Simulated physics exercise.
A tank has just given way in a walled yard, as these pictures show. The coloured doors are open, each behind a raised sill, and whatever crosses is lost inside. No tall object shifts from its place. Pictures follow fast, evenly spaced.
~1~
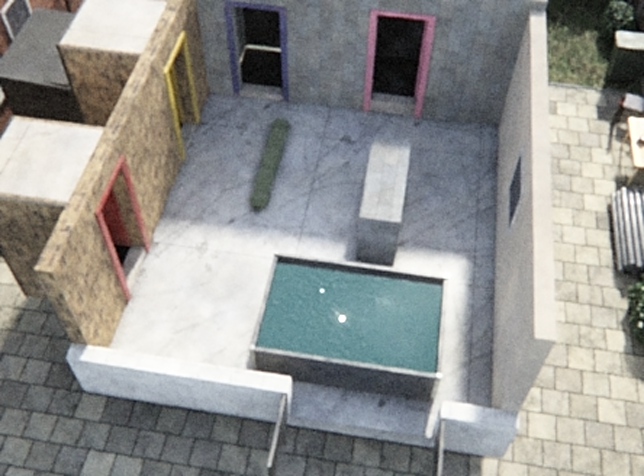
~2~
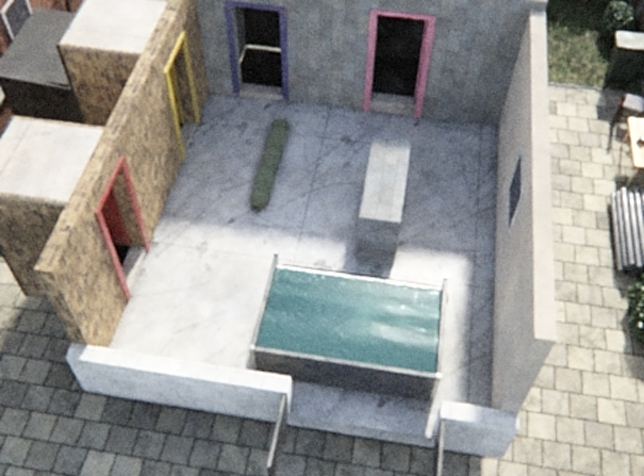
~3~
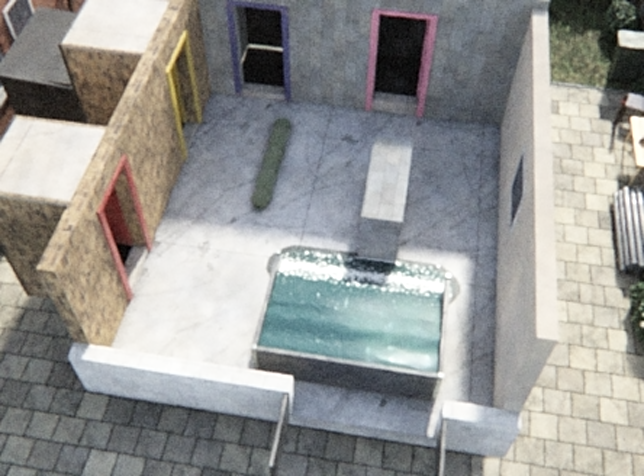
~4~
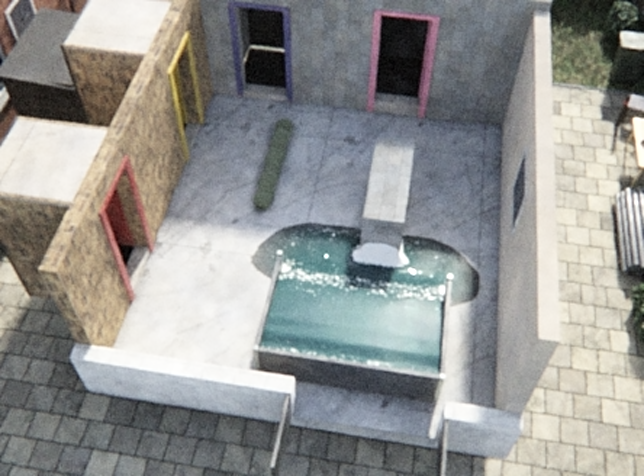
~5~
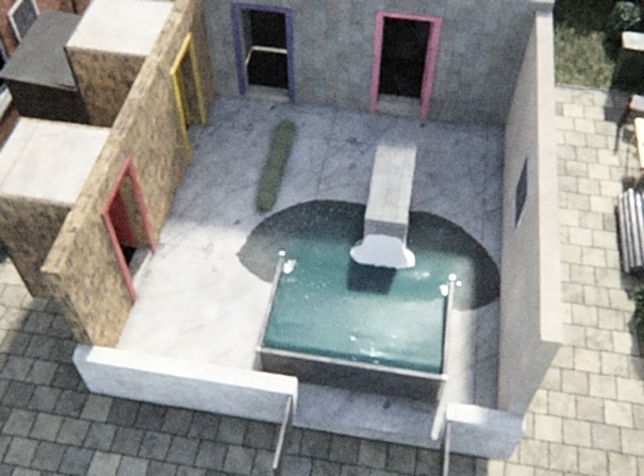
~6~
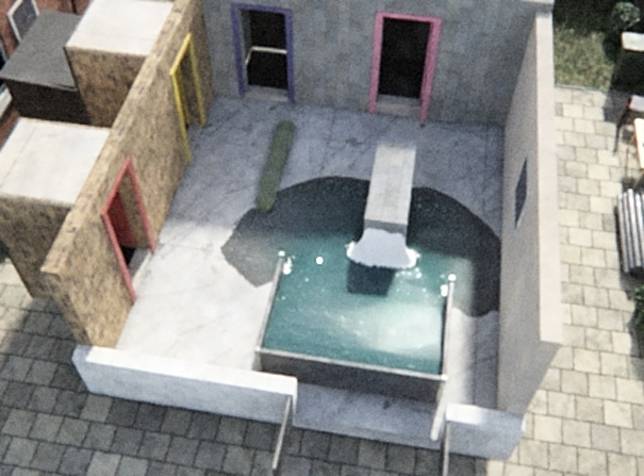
To begin with, a tank of teal water stands still in a walled yard with coloured doorways. Water then pours out over its far side, foaming around the near end of a pale block, and a dark wet patch fans widely across the paved floor, reaching the long green shape.
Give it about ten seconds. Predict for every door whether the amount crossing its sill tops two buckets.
The blue door will not top two buckets, the yellow door will top two buckets, the red door will not top two buckets, the pink door will not top two buckets.
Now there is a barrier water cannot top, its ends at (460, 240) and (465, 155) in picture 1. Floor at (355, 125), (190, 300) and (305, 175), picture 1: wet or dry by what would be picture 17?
Taking the points in order, they are inundated, high and dry and inundated.
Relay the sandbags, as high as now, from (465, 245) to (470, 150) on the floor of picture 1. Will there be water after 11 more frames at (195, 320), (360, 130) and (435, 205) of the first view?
Going through them, they'd be left unsoaked, then waterlogged, then waterlogged.
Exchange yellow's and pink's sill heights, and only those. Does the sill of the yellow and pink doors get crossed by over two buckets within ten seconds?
The yellow door stays within, the pink door runs over.
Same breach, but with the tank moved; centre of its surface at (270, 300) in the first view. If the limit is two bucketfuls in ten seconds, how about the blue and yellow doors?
The blue door exceeds it while the yellow door exceeds it.
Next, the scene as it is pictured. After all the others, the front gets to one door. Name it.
That is the red one.
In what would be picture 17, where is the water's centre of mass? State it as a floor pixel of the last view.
Close to (365, 232).
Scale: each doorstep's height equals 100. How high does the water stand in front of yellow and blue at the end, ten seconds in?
Roughly 110 and 50 %.
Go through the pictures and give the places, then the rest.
The first picture shows the water tank at (353, 314) is whole and still.
In the second picture, water pours out on the water tank's far side and has run to a hidden place.
In the third picture, water pours out on the water tank's far side and has run to (455, 287).
In the fourth picture, water pours out on the water tank's far side and has run to (472, 278).
In the fifth picture, water pours out on the water tank's far side and has run to (266, 225).
In the sixth picture, the front is at (314, 182), out from the gap on the water tank's far side.
A moment on, water covers 50 % of the floor; the blue door not reached, the yellow door not reached, the red door not reached, the pink door wet at the sill, nothing in.
Next, water covers 60 % of the floor; the blue door wet at the sill, nothing in, the yellow door wet at the sill, nothing in, the red door not reached, the pink door wet at the sill, nothing in.
Then, water covers 75 % of the floor; the blue door under two buckets in, the yellow door under two buckets in, the red door wet at the sill, nothing in, the pink door under two buckets in.
Later, water covers 85 % of the floor; the blue door under two buckets in, the yellow door far over two buckets in, the red door wet at the sill, nothing in, the pink door under two buckets in.
In the end, water covers 95 % of the floor; the blue door under two buckets in, the yellow door far over two buckets in, the red door wet at the sill, nothing in, the pink door under two buckets in.
